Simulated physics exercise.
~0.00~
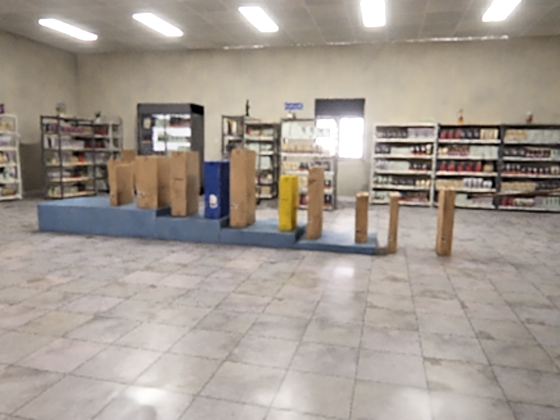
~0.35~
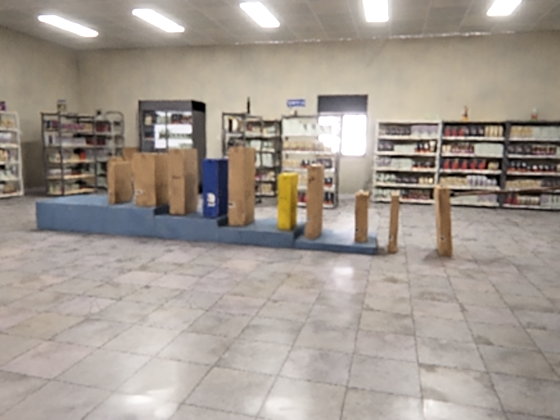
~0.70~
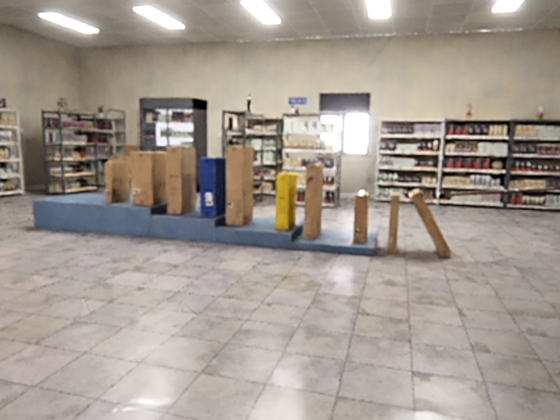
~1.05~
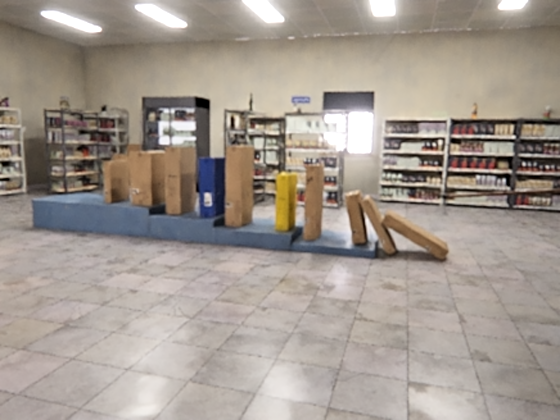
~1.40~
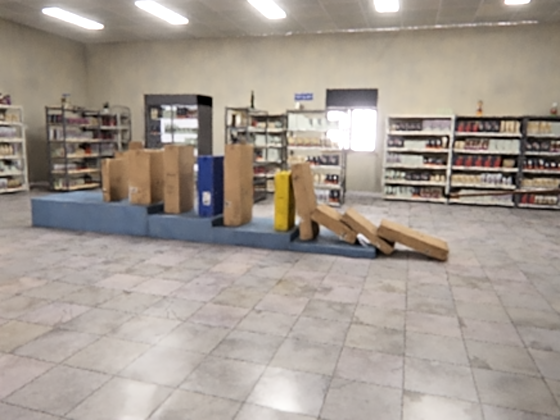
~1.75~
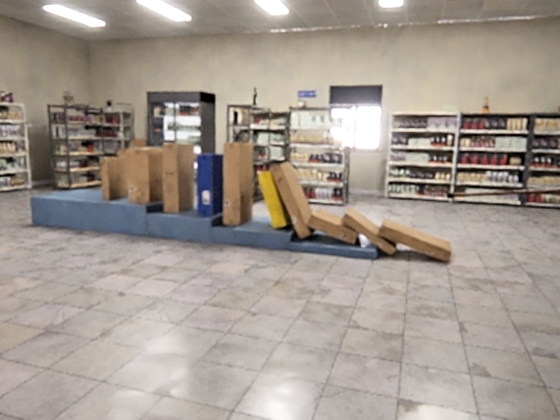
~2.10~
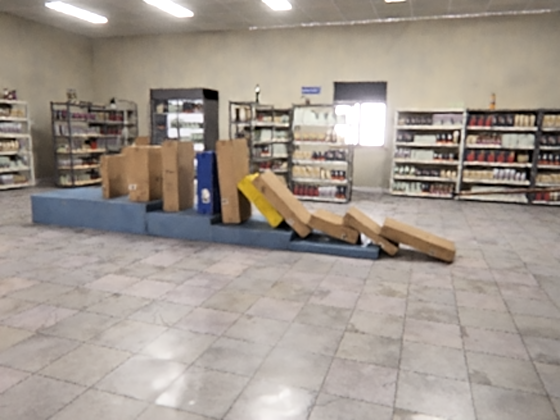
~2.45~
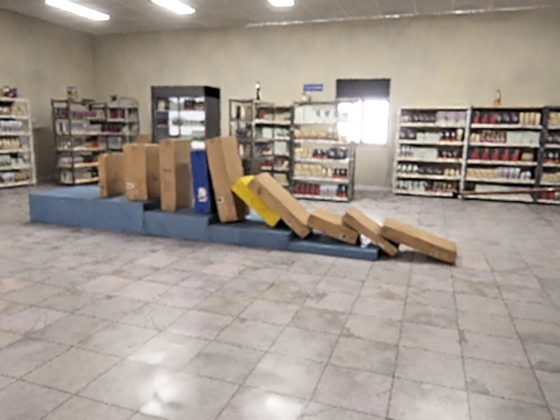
We see a row of upright cartons on low blue steps in a shop-like room as the rightmost one tips left and the nearby cartons topple in turn, ending with the yellow one leaning steeply while the blue carton and others at the left remain standing.
